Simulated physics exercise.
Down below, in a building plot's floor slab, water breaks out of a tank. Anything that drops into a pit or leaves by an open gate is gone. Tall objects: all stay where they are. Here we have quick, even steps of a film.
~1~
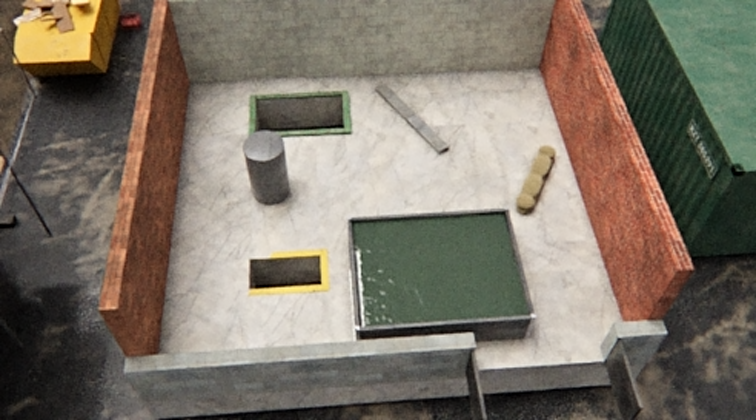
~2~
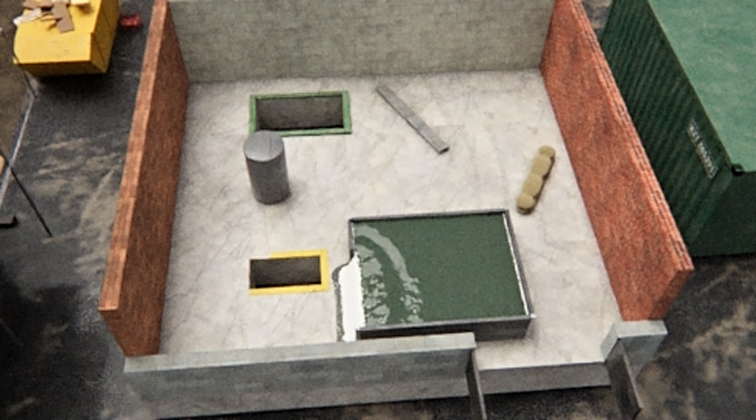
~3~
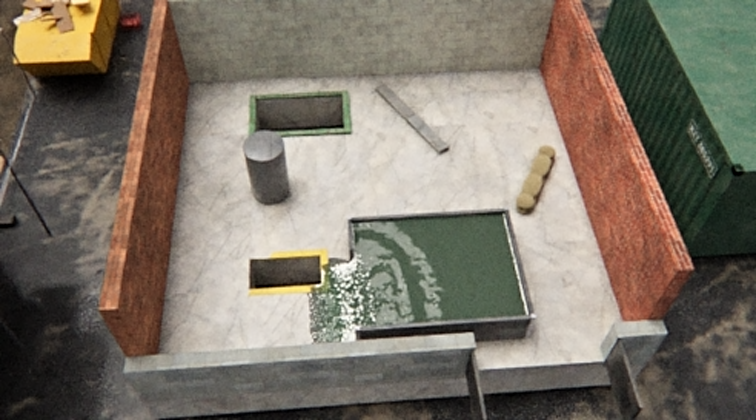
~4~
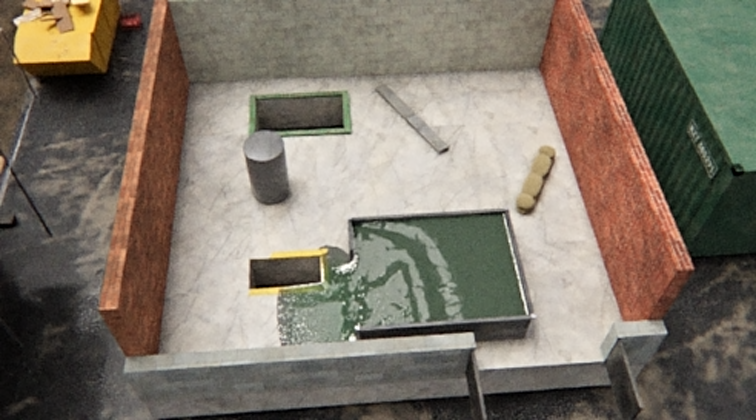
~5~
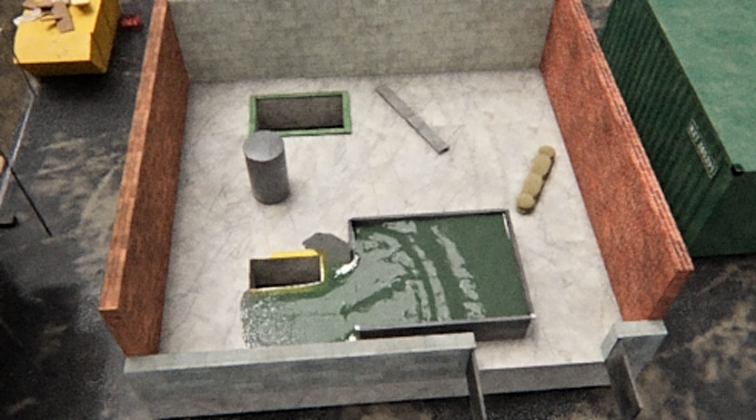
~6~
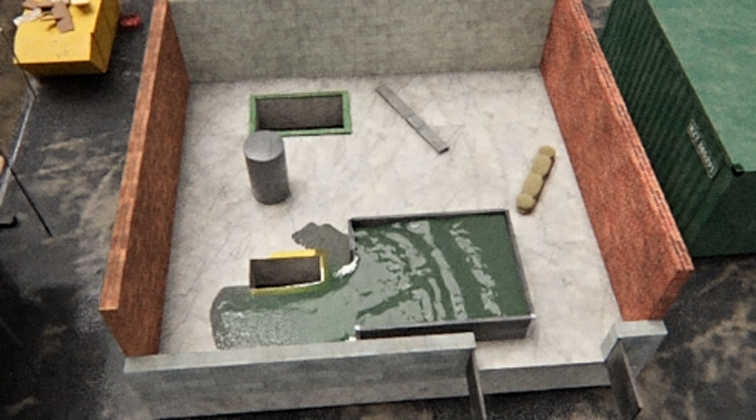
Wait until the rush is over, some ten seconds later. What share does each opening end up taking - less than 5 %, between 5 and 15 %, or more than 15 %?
In the end, the gate takes less than 5 %, the green pit takes between 5 and 15 %, the yellow pit takes more than 15 %.
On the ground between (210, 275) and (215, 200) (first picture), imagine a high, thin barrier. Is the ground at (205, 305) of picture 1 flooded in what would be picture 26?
Verdict: The spot is submerged.
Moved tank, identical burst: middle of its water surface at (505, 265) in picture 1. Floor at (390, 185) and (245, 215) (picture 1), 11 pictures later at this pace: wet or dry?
Outcome, point 1 then point 2: Unwetted / inundated.
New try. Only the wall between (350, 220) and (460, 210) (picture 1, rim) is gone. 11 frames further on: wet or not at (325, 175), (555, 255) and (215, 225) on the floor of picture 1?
First spot submerged, second spot spared, third spot spared.
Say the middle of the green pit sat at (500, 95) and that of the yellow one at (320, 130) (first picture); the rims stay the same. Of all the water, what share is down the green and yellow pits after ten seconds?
Green 4 %; yellow 10 %.
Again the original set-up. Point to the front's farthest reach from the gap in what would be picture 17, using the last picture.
The farthest wet point should be near (176, 207).
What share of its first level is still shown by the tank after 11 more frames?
Estimate: Close to 58 %.
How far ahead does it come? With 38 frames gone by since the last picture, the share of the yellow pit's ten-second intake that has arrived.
Estimated share: About 70 %.
A moment on, water covers 15 % of the floor; the gate 0 %, the green pit 0 %, the yellow pit 5 %.
Next, water covers 15 % of the floor; the gate 0 %, the green pit 0 %, the yellow pit 9 %.
Then, water covers 30 % of the floor; the gate 0 %, the green pit 0 %, the yellow pit 14 %.
Later, water covers 55 % of the floor; the gate 0 %, the green pit 3 %, the yellow pit 21 %.
In the end, water covers 75 % of the floor; the gate 1 %, the green pit 8 %, the yellow pit 31 %.
